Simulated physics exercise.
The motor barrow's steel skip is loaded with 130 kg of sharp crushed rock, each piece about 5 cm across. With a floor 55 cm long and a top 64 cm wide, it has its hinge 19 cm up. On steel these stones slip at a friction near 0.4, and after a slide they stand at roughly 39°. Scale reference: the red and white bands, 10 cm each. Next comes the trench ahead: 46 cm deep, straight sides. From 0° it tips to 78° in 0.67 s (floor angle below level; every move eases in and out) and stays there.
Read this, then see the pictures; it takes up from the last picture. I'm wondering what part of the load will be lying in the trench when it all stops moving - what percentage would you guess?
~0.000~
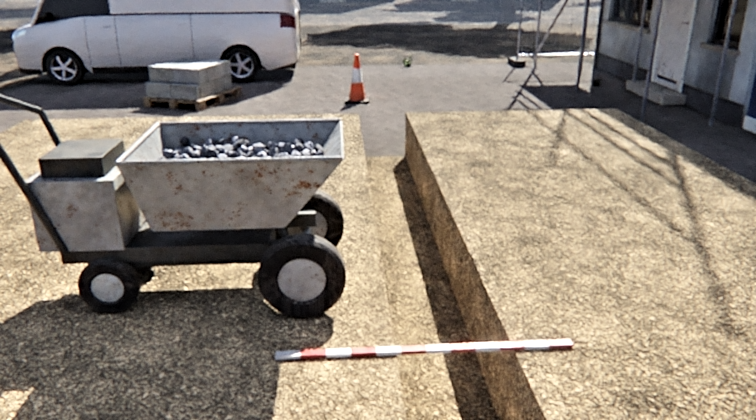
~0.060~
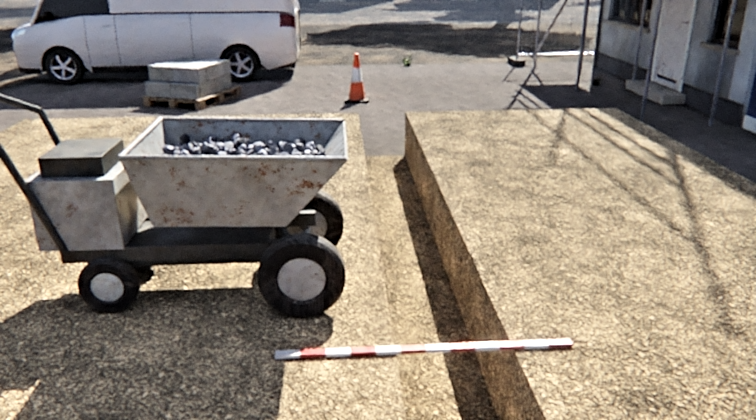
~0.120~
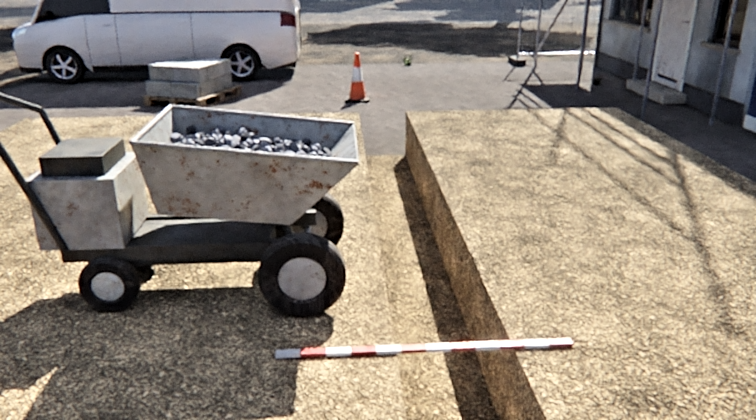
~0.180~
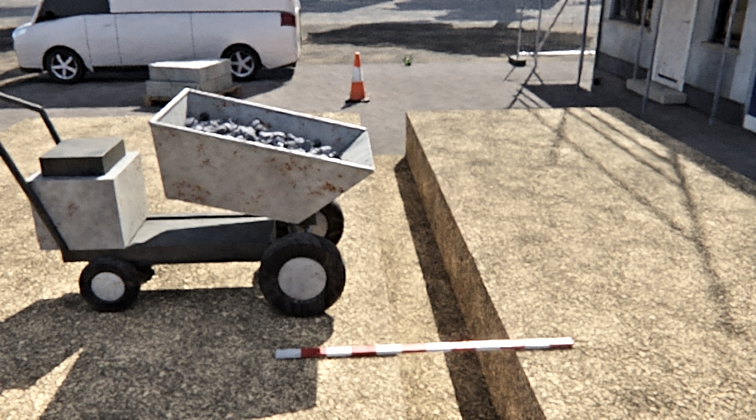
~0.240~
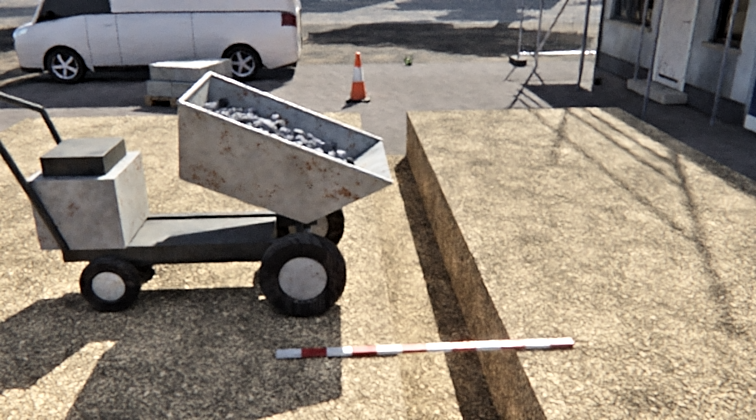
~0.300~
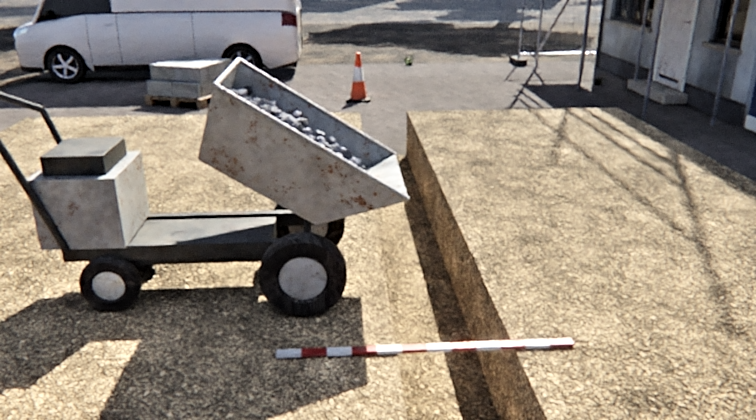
I would guess about 75 per cent.
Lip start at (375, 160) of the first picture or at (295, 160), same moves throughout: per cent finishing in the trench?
About 45 per cent from the first spot, about 100 from the second.
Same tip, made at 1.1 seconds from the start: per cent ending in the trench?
About 90 percent, I'd say.
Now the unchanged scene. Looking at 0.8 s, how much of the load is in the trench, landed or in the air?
30 per cent or so by then.
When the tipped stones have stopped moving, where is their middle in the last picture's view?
I'd put it close to (460, 342).
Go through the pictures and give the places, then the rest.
Lip at (343, 158), floor tilted 0°, highest stones at (240, 147), in the first frame.
The skip is at 2°, its lip at (347, 159); the top of the load is at (222, 146); the stones move at 0.4 m/s on average, in the second frame.
Lip at (358, 163), floor tilted 7°, highest stones at (204, 139); the stones move at 0.8 m/s on average, in the third frame.
Lip at (374, 171), floor tilted 14°, highest stones at (204, 126); the stones move at 1.2 m/s on average, in the fourth frame.
Lip at (392, 183), floor tilted 23°, highest stones at (216, 112); the stones move at 1.4 m/s on average, in the fifth frame.
Lip at (408, 199), floor tilted 33°, highest stones at (237, 98); the stones move at 1.6 m/s on average, in the sixth frame.
After 0.5 s the floor is at 66°; 100 % in the skip; the foremost stones are at (413, 221).
After 0.8 s the floor is at 78°; 65 % in the skip, 31 % in the trench, 4 % past the trench; the foremost stones are at (505, 285).
After 1.1 s the floor is at 78°; 10 % in the skip, 65 % in the trench, 26 % past the trench; the foremost stones are at (655, 264).
After 3.1 s the floor is at 78°; 0 % in the skip, 75 % in the trench, 25 % past the trench; the foremost stones are at (746, 250).
